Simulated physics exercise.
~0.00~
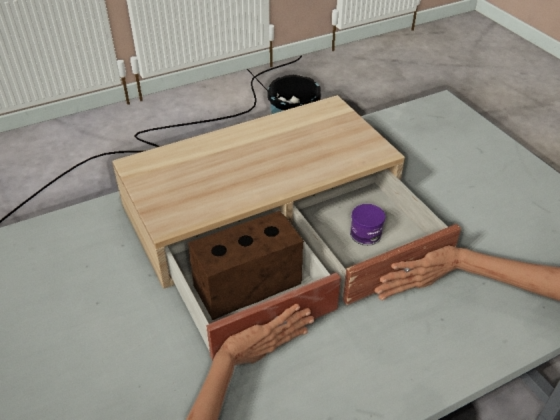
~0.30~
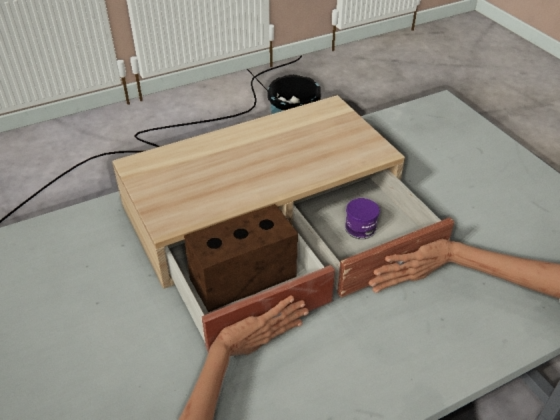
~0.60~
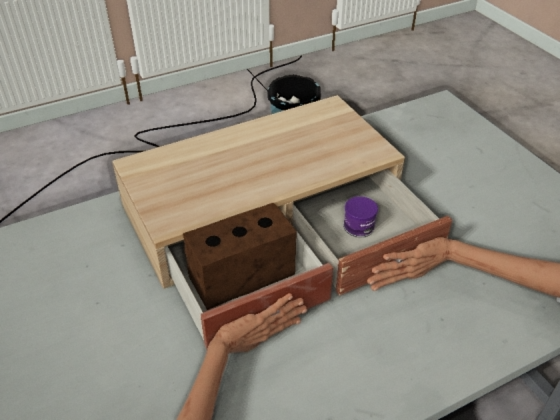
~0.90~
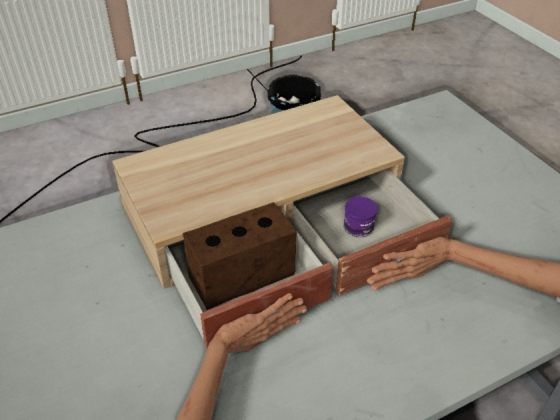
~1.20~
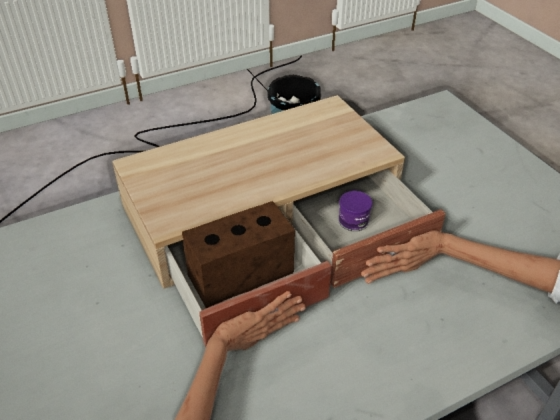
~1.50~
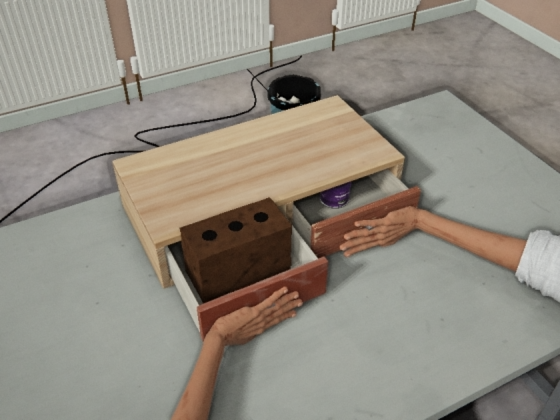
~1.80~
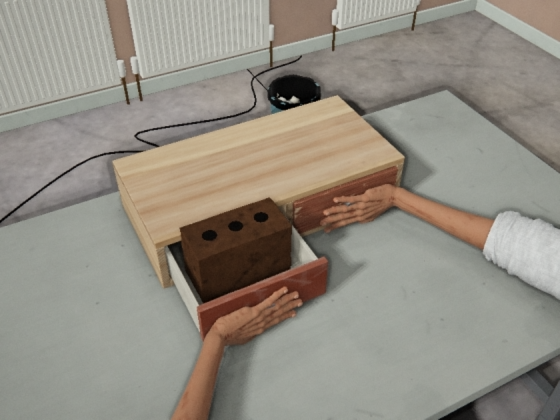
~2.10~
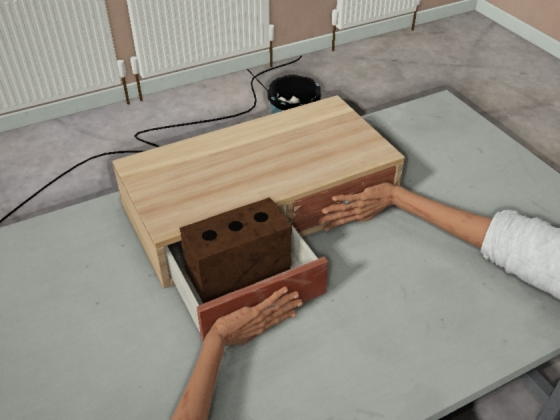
Two open drawers with reddish fronts slide slightly into a low wooden cabinet on a grey table, a hand pressed flat against each one. The left drawer holds a dark brown brick with three holes, standing taller than the drawer's sides, and the right holds a small purple tin. After the first nudge both drawers pause. Then the right hand pushes the right drawer steadily inward, carrying the tin out of sight under the top until the front sits flush. The left drawer barely shifts under its hand and stays ajar, the brick still upright and showing in front of the cabinet.
